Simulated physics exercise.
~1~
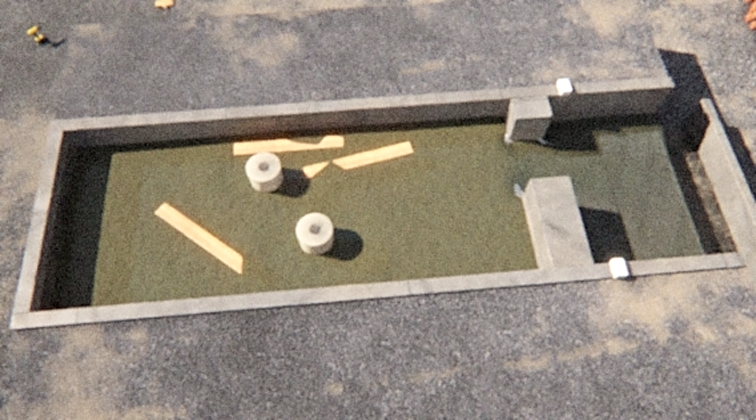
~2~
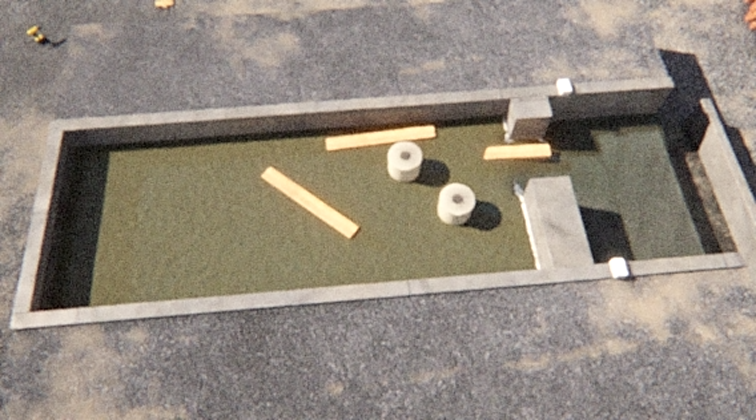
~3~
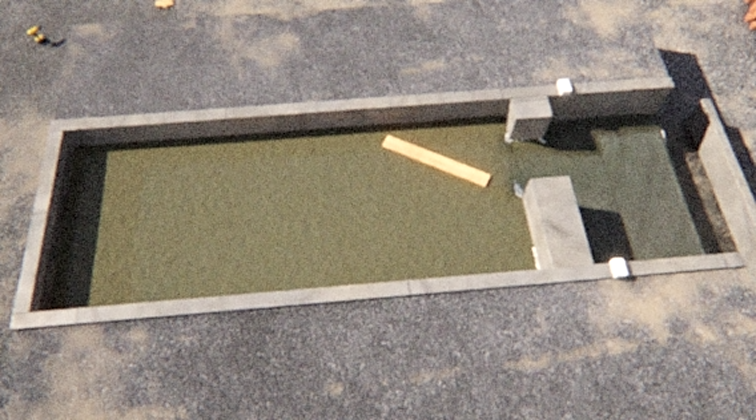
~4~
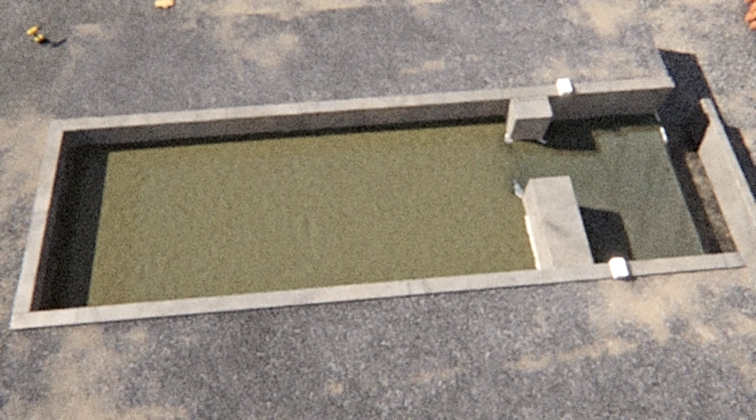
The clip shows a concrete-walled channel of murky greenish water seen from above, where wooden planks and two pale round tubs drift right toward a gap between two blocks. The tubs and other planks disappear from view before the last long plank, leaving the channel empty of floating items.
